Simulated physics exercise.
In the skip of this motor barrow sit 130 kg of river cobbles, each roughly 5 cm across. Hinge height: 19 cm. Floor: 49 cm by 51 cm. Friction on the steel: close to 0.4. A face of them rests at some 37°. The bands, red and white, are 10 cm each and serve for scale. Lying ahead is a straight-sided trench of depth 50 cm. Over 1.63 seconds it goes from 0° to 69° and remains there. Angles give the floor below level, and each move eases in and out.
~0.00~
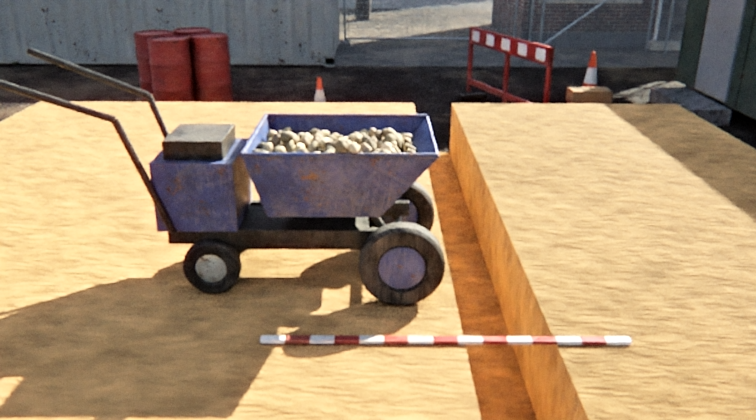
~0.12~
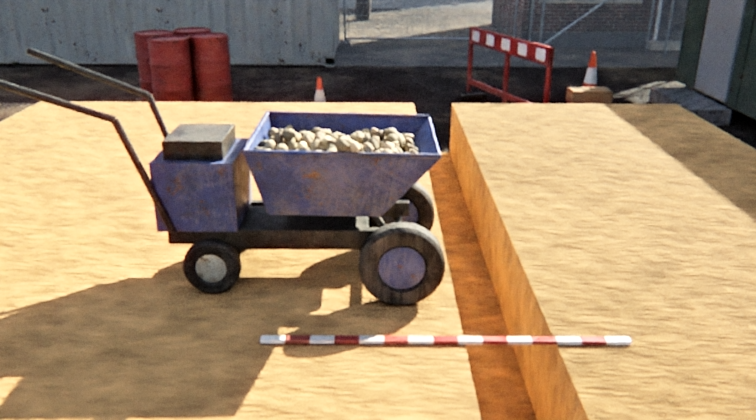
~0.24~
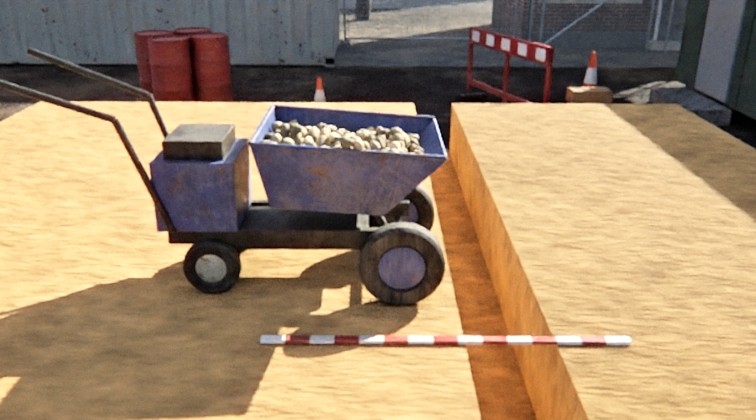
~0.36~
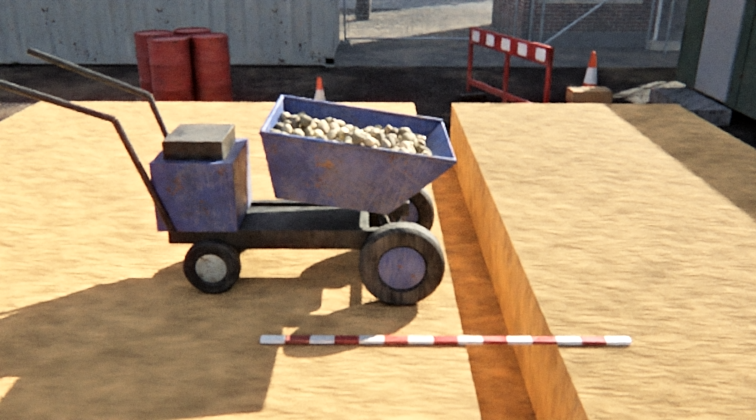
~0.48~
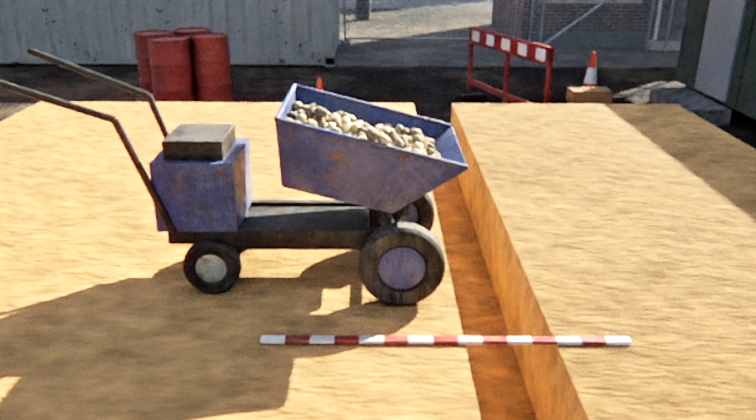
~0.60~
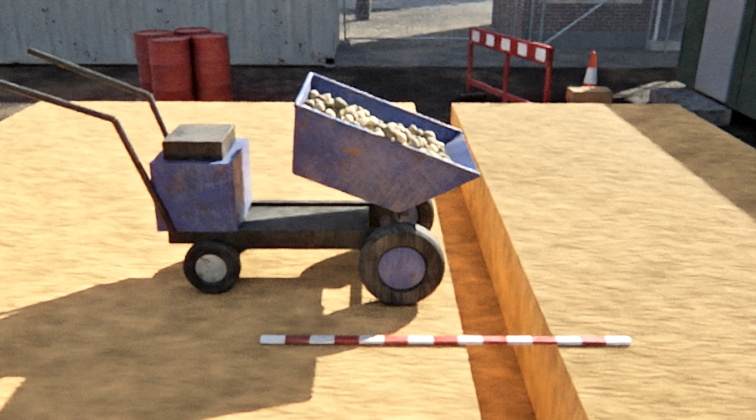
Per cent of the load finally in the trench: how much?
Approx. 38 %.
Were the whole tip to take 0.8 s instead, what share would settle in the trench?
Then roughly 30 percent.
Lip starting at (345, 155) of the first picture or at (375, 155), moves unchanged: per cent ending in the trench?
From the first place around 100 per cent, from the other around 95.
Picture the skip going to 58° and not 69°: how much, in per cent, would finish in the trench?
About 35%.
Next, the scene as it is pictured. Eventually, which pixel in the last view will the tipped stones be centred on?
Their middle lands near (552, 270).
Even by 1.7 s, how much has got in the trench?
5 per cent or so by then.
After 1.2 s the floor is at 58°; 99 % in the skip, 1 % in the trench; the foremost stones are at (527, 221).
After 1.7 s the floor is at 69°; 56 % in the skip, 3 % in the trench, 41 % past the trench; the foremost stones are at (632, 281).
After 2.1 s the floor is at 69°; 26 % in the skip, 11 % in the trench, 63 % past the trench; the foremost stones are at (680, 257).
After 4.0 s the floor is at 69°; 0 % in the skip, 38 % in the trench, 62 % past the trench; the foremost stones are at (736, 269).
